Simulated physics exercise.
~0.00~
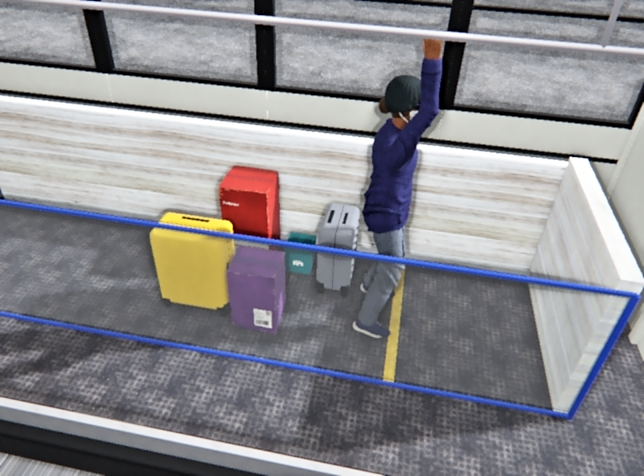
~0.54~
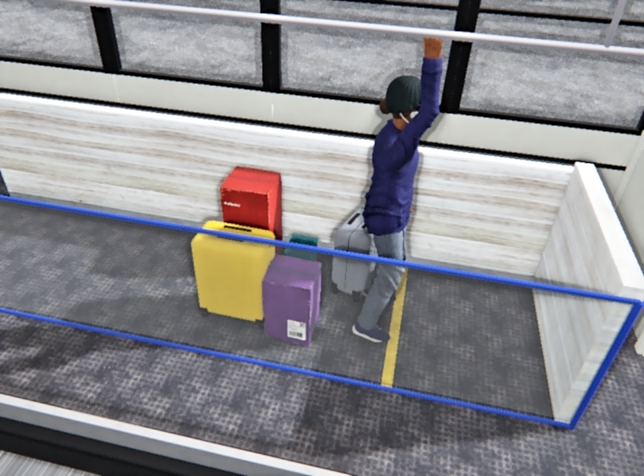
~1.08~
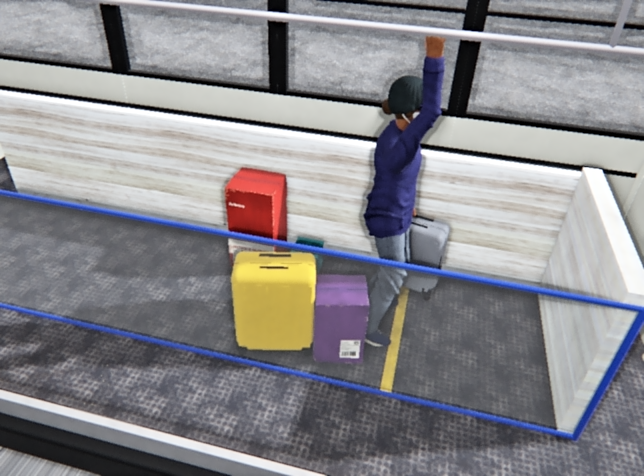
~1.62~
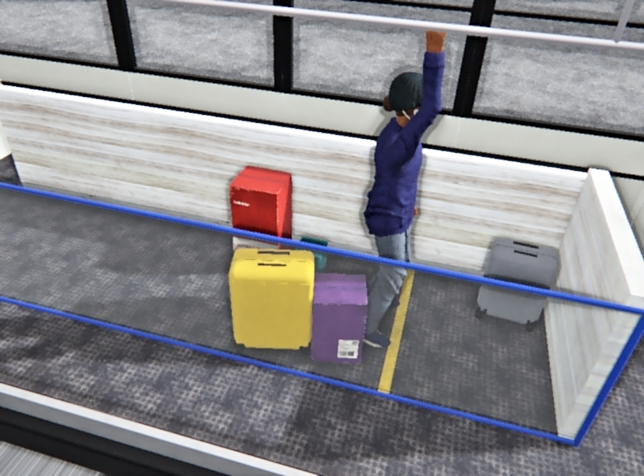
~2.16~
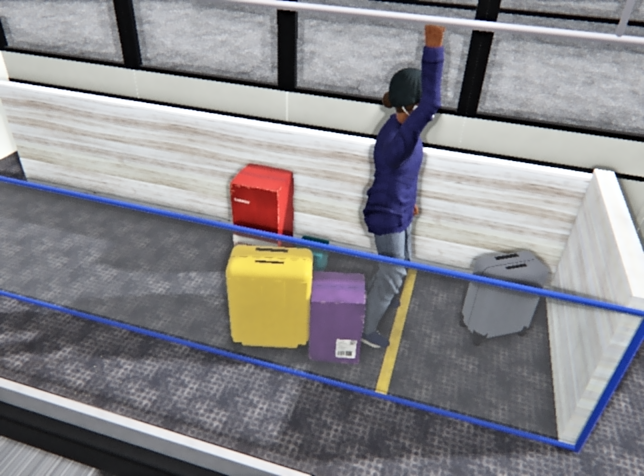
A grey suitcase rolls right past a standing passenger and over the yellow line, stopping upright.
